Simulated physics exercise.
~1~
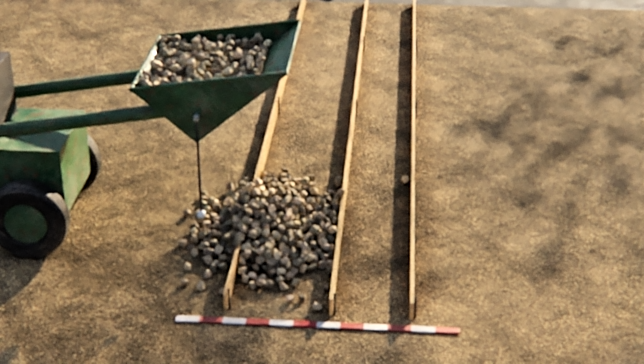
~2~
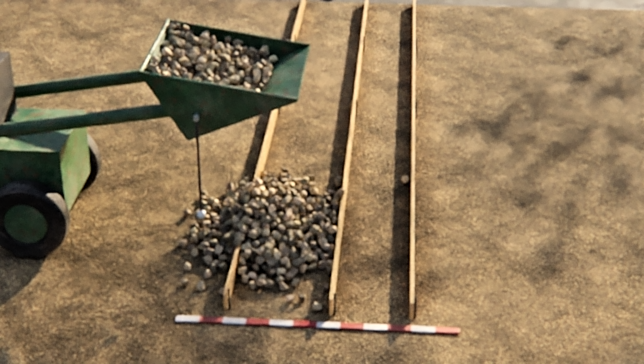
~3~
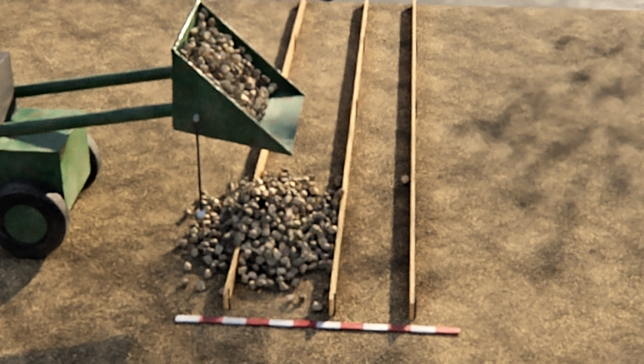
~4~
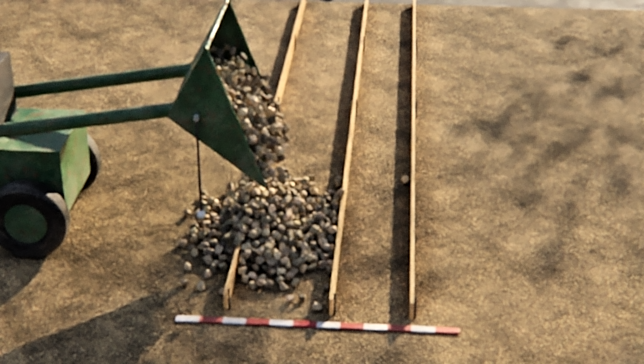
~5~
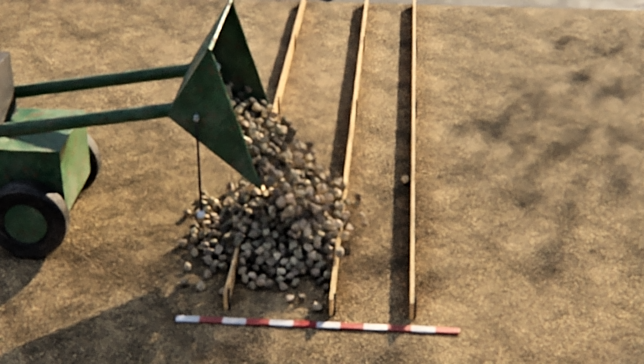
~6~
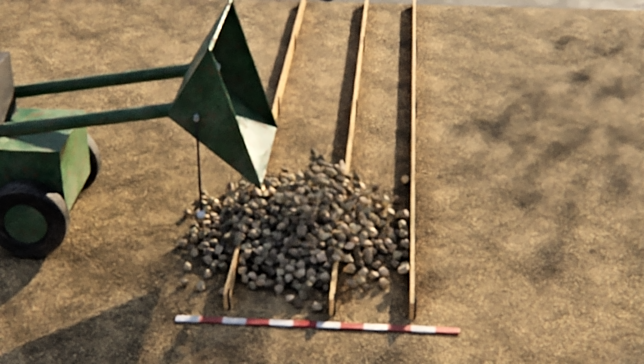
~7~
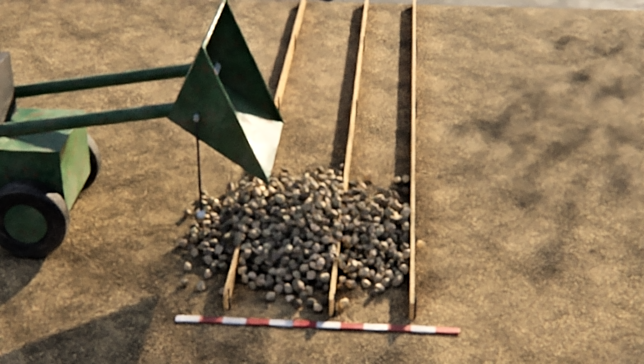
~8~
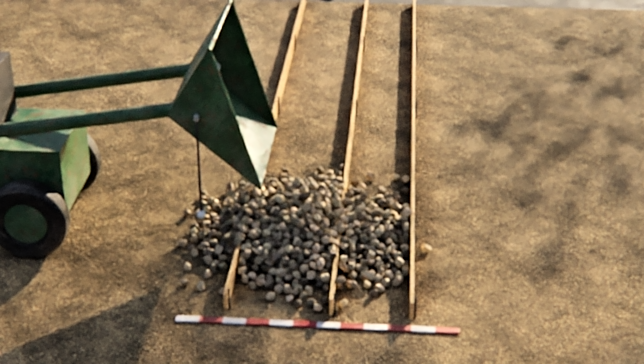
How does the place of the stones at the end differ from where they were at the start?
At the start the stones were split between the raised bucket and a heap around the left-hand board. By the end they all lay on the ground in one wider heap, reaching right to the right-hand board.
